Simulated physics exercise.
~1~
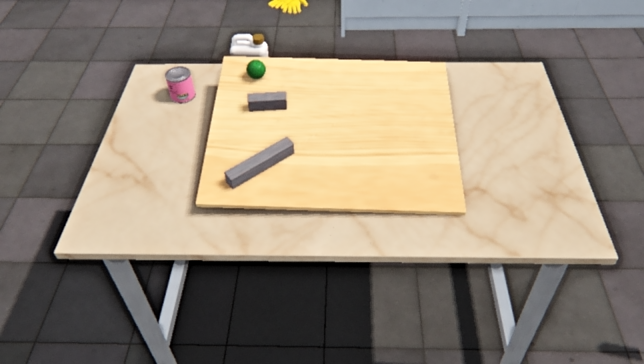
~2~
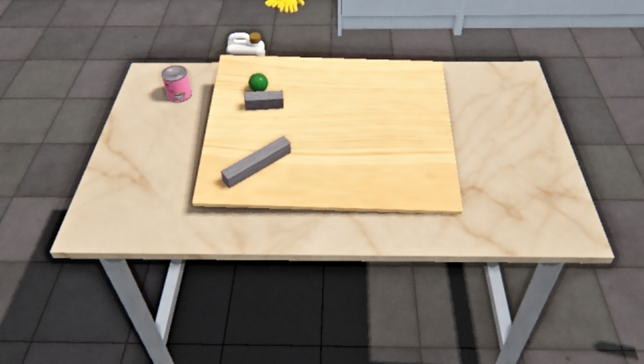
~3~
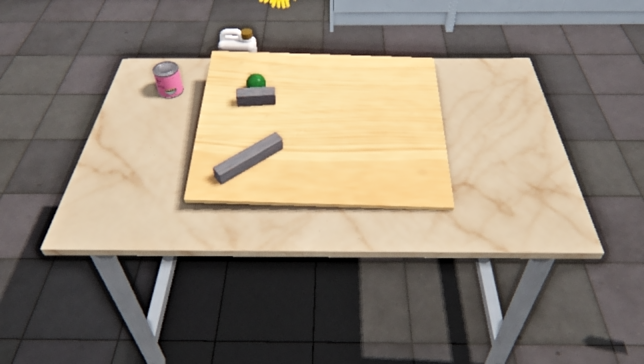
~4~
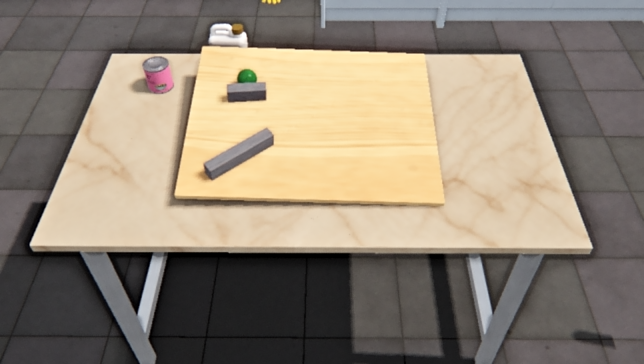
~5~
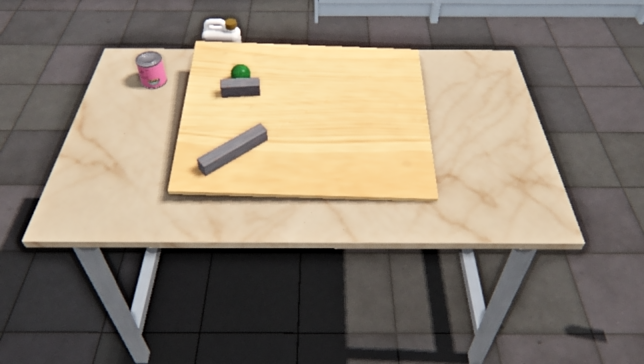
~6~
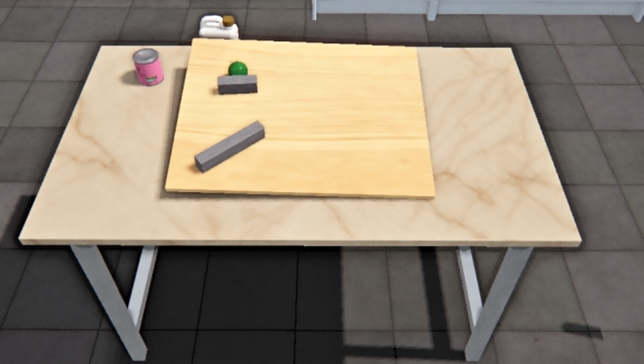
A wide board lies askew on a table as a green apple rolls slightly down and stops against a gray block.
